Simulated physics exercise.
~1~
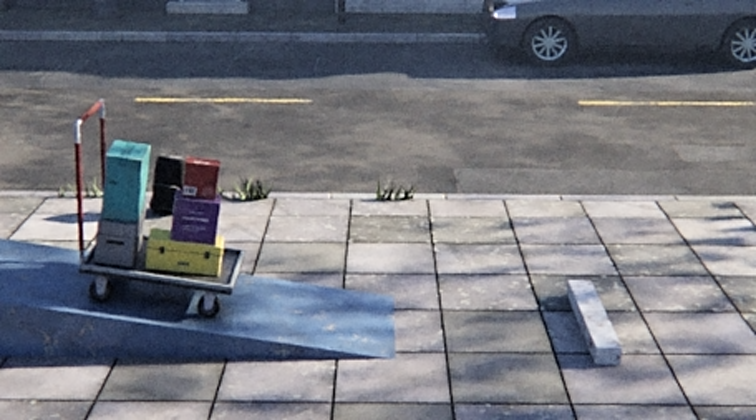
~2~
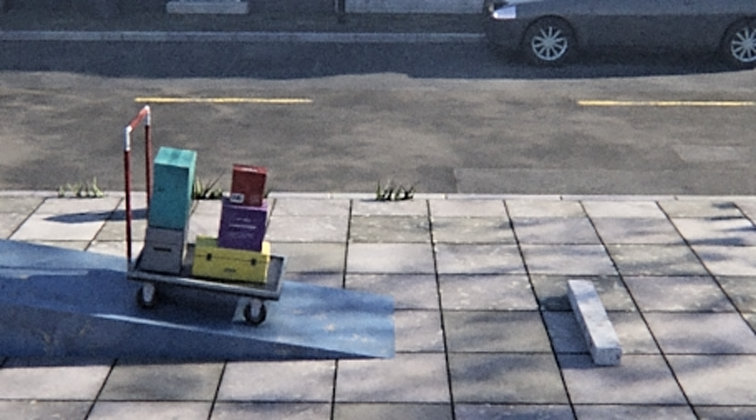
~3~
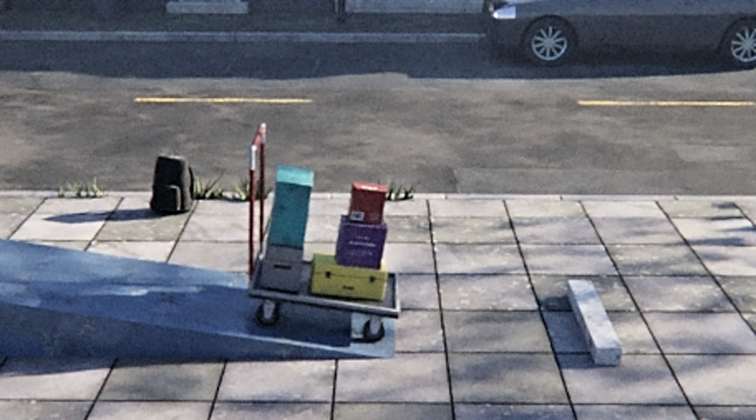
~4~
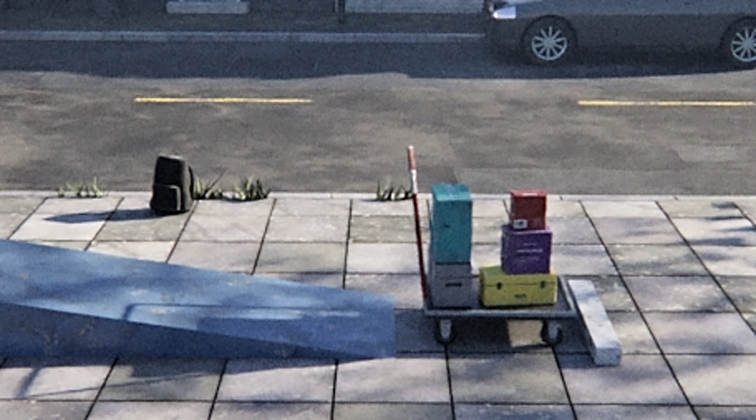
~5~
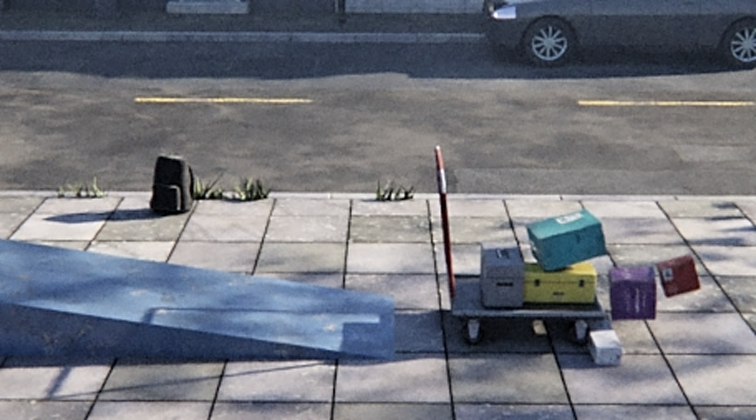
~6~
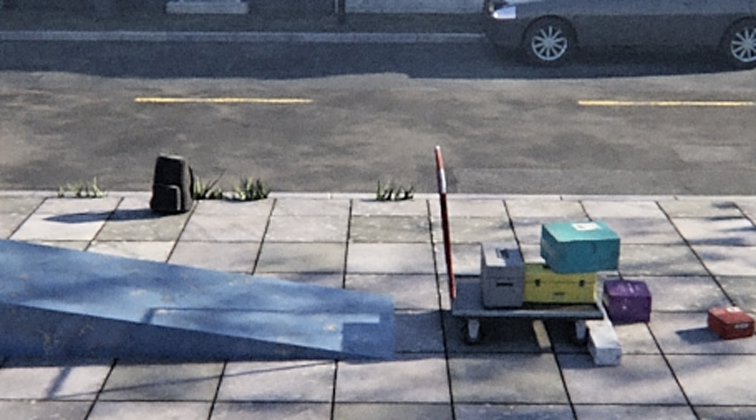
A loaded trolley rolls down a ramp, stops at a kerb, and spills two boxes.
